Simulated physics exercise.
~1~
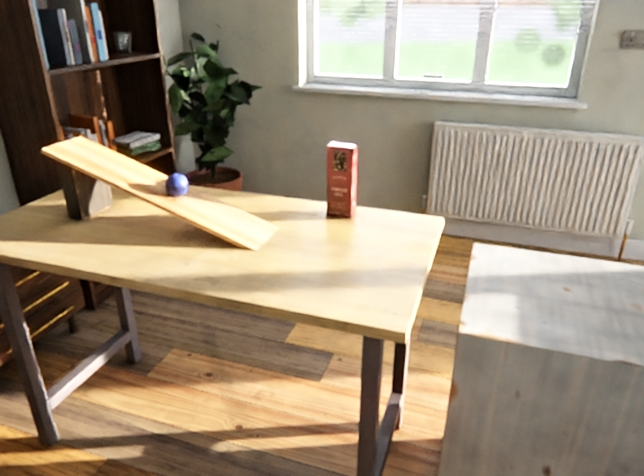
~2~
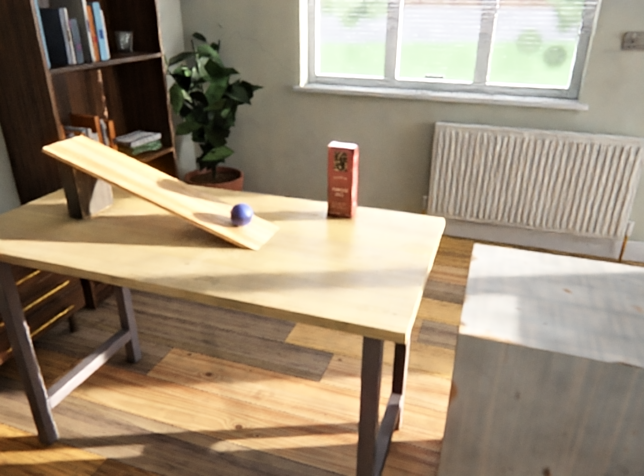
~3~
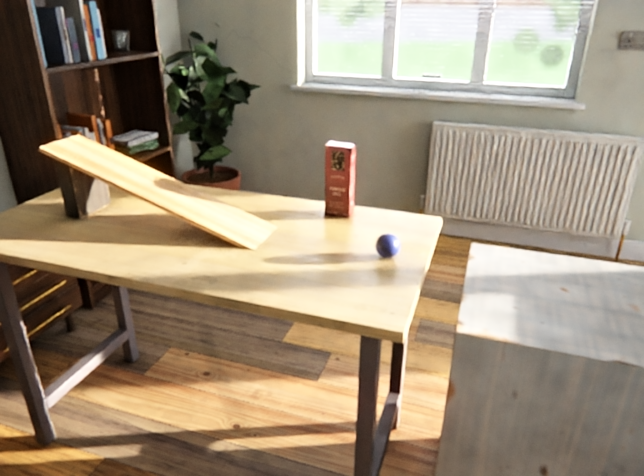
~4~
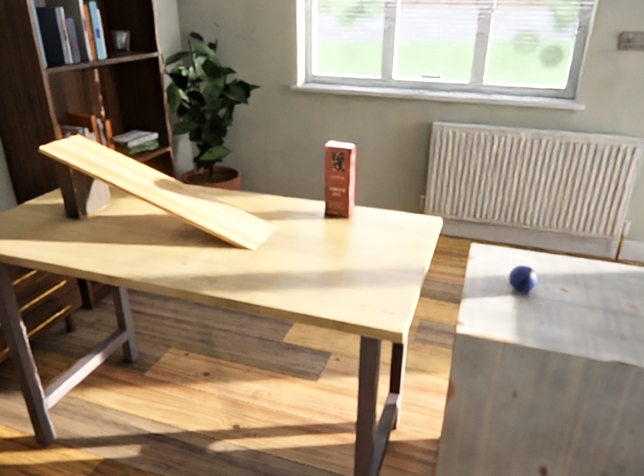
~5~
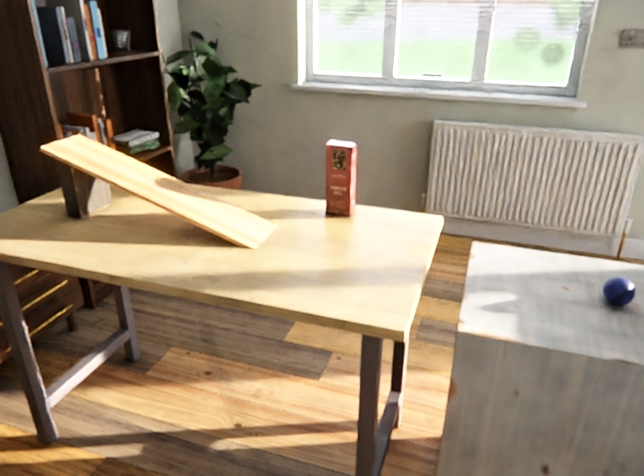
A small blue ball rolls down a wooden ramp propped on a pale wooden table, in a sunlit room with a bookshelf, a leafy plant and a radiator beneath the window. It nears the foot of the ramp, then travels right across the tabletop, passing in front of an upright red carton without disturbing it. The ball next appears beyond the table's edge, over on the lower whitish top across the gap. It carries on to the right there and is last seen near the right side of the view, while the carton still stands in place.
